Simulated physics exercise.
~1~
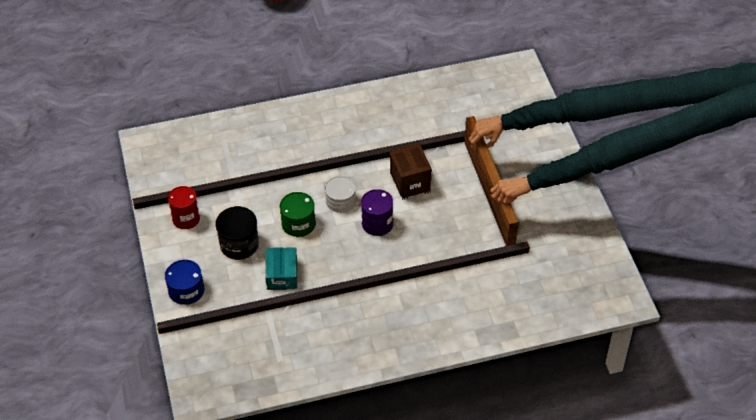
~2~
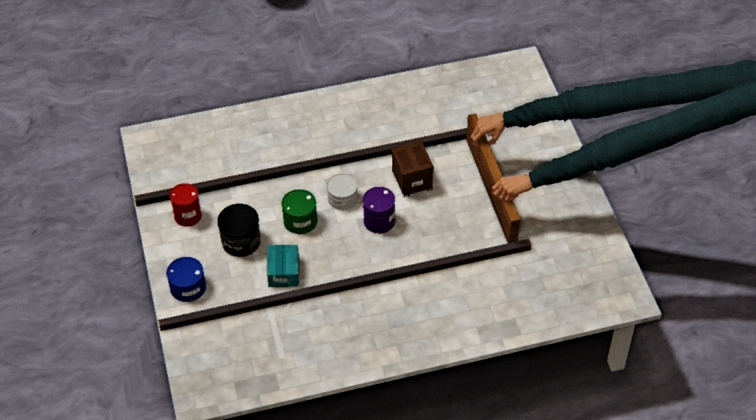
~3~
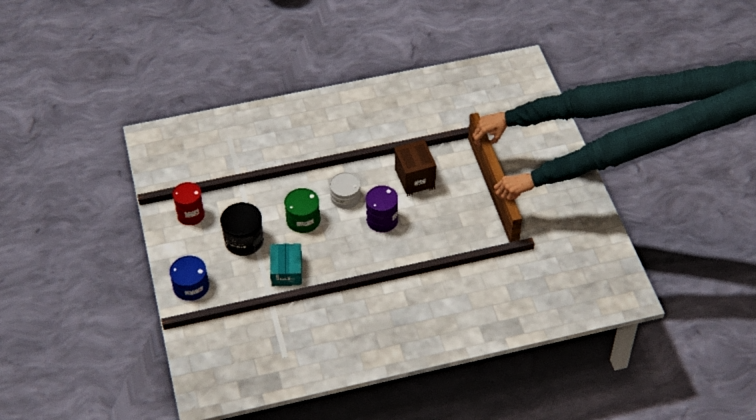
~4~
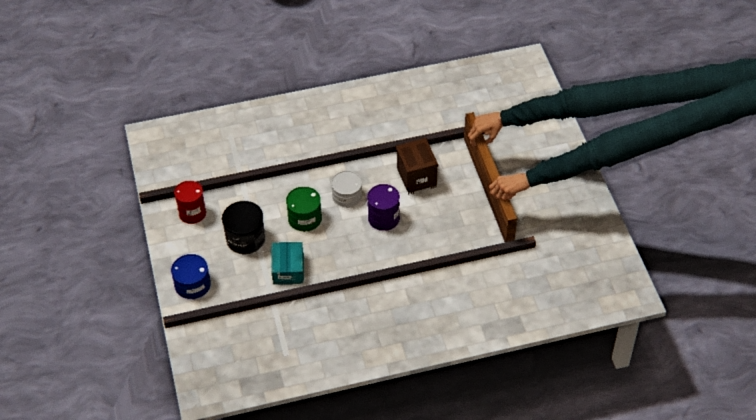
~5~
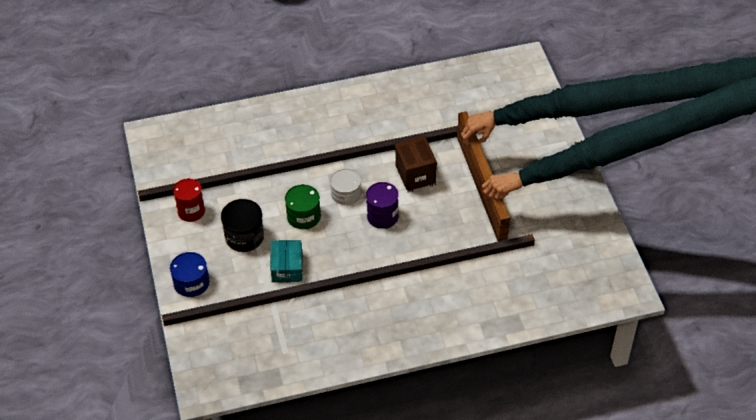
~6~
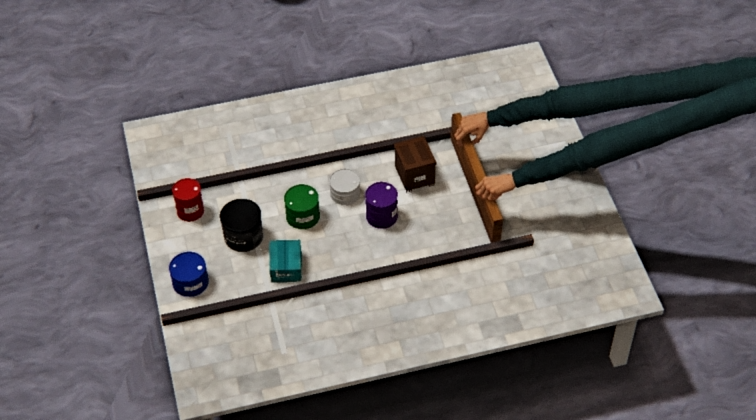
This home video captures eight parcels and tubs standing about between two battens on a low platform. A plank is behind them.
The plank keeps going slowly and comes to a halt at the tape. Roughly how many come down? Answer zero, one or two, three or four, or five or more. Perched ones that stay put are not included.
Zero.
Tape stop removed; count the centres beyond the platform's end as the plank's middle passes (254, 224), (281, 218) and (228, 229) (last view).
0, 0 and 1.
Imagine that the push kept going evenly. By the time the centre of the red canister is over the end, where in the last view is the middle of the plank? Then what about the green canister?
The middle would be close to (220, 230) and then close to (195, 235).
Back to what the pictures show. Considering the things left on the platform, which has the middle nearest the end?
It's the black pail that ends nearest.
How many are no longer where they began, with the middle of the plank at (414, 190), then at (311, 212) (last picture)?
I make it 1 at the first spot and 5 at the other.
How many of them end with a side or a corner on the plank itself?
That makes 3.
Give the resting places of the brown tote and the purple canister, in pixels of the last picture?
The brown tote ends at (231, 201) and the purple canister at (240, 236).
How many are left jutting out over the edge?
The total here is 0.
Soon after, none off yet; blue canister at rest near (189, 274); red canister at rest near (188, 200); black pail at rest near (242, 226).
In the end, the number that fall off is zero.
